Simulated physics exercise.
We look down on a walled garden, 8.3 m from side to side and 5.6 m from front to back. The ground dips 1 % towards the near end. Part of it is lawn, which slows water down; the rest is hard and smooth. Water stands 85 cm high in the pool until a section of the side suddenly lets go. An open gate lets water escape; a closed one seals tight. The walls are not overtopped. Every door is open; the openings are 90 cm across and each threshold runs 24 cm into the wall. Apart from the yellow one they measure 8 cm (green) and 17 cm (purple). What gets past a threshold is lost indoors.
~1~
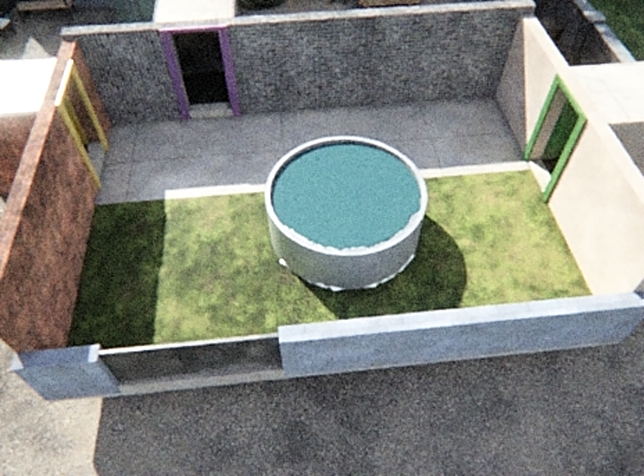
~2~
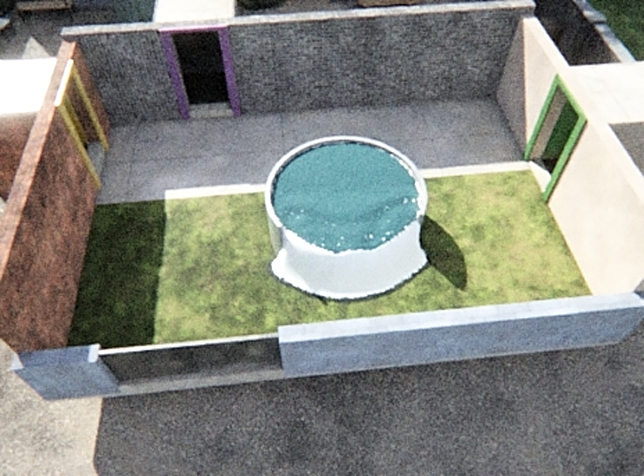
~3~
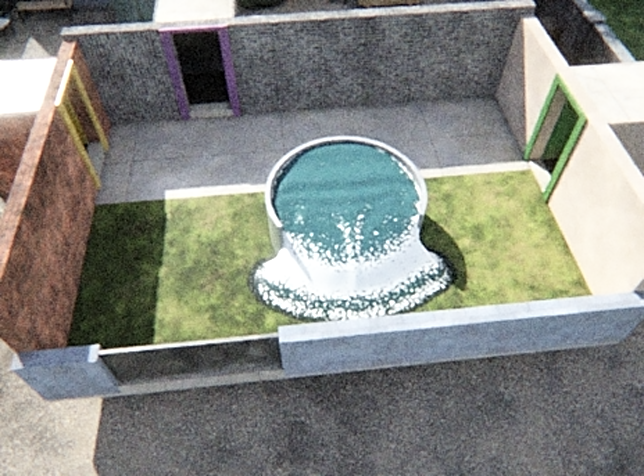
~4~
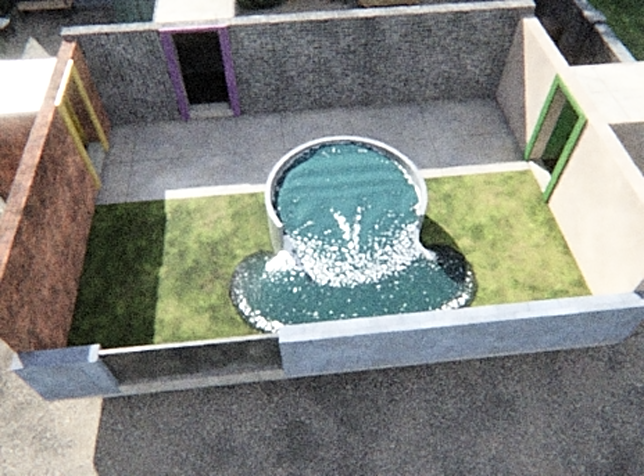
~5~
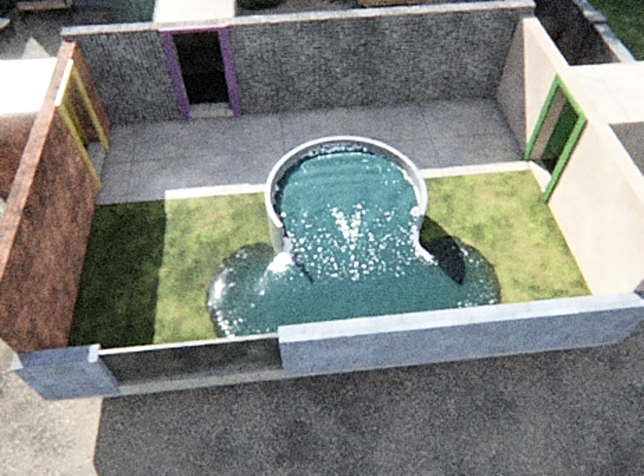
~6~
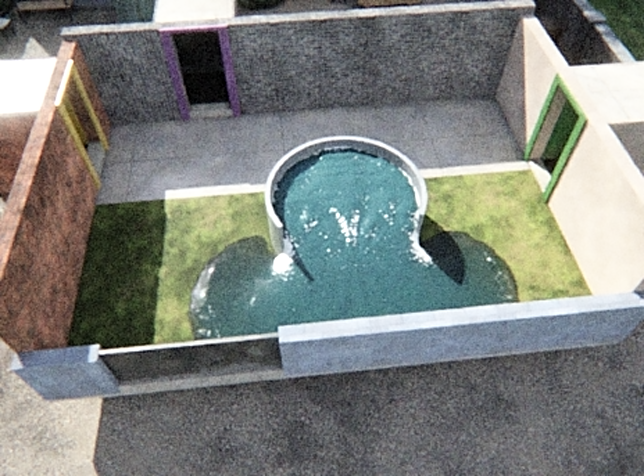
The clip opens on a walled garden with yellow, purple and green doorways and a round pool of still, blue-green water on the lawn. Water bursts from the pool's near side in a white, foamy sheet, then spreads left and right over the grass in a widening dark pool along the near wall.
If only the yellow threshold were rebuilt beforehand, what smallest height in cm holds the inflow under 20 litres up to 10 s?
Close to 5.5 cm is just enough.
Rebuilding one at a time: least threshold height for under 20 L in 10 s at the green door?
About 7.5 cm at green.
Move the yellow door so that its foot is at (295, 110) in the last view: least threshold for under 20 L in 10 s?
Roughly 11.5 cm.
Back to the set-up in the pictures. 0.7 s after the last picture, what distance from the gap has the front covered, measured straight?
Roughly 4.4 m.
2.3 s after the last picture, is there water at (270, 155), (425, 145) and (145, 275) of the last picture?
In turn: Still dry, not reached, wet.
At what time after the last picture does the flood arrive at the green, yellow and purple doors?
Green 1.8 s, yellow 2.8 s, purple 4.0 s.
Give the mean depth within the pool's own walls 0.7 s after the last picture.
About 39 cm.
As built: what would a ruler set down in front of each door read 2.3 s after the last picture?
In cm: Green 12, yellow 0, purple 0.
Then, 0.7 s after the last picture water covers 30 % of the floor, deepest (62 cm) near (366, 346); it has not reached the yellow door.
Then, 2.3 s after the last picture water covers 50 % of the floor, deepest (36 cm) near (594, 322); it has not reached the yellow door.
Then, 9.3 s after the last picture water covers 100 % of the floor, deepest (13 cm) near (308, 177); 7 cm at the yellow door, 0 litres in over its 27 cm threshold.
At the yellow door as built, the water peaked near 10 cm, 7.3 s after the last picture.
Run again over the same 10 s with other heights there, 32 litres in over 4.5 cm, 12 litres over 6.5 cm. The limit of 20 litres is kept from about 5.5 cm up.
